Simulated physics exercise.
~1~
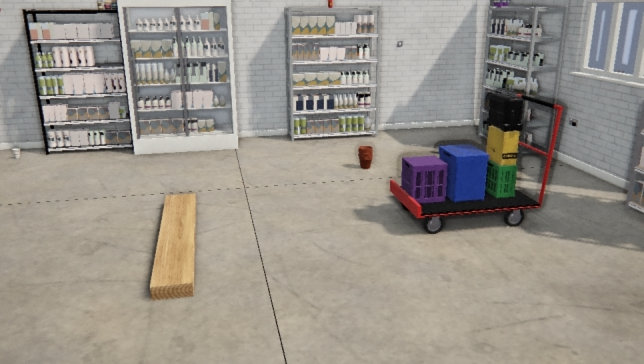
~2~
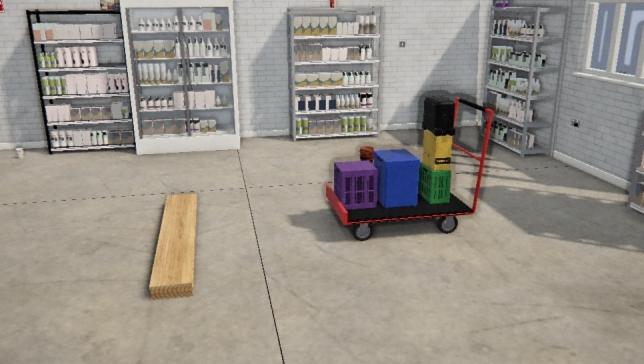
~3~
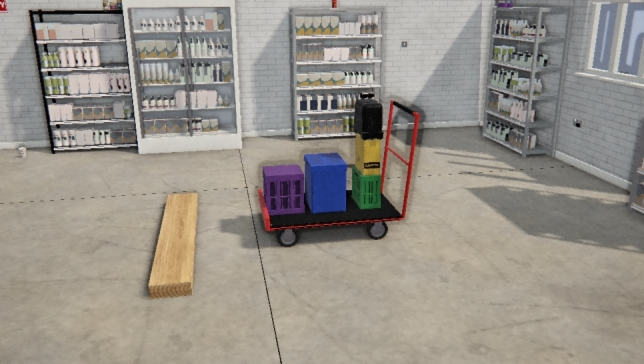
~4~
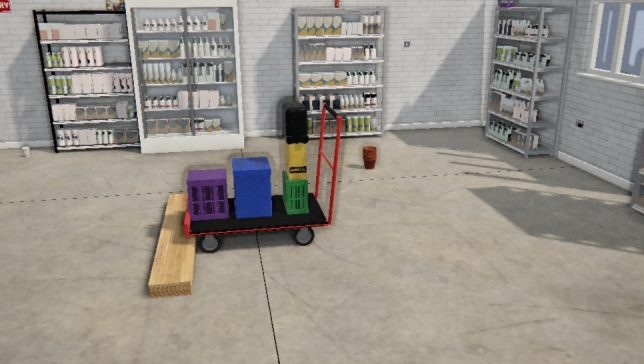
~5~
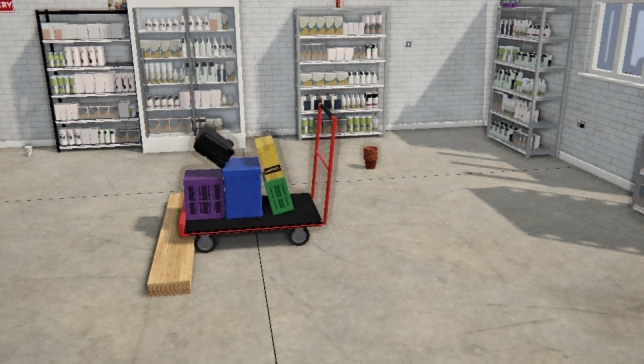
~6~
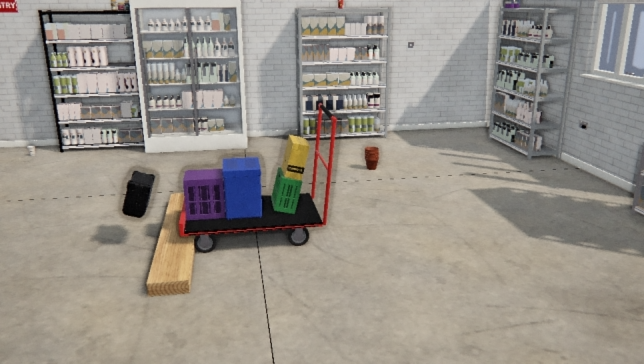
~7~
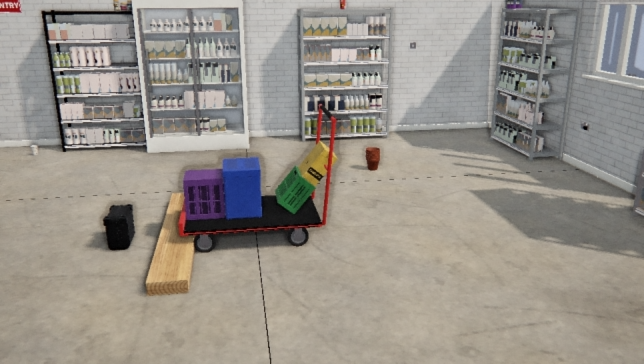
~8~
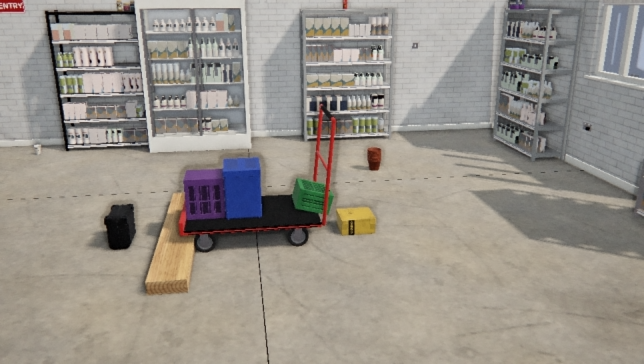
In the video, a loaded platform trolley rolls left across a storeroom and stops against a low wooden step; the black suitcase flies off to the floor beyond, the yellow parcel falls behind the trolley, and the green crate tips while the purple crate and blue tote stay upright aboard.
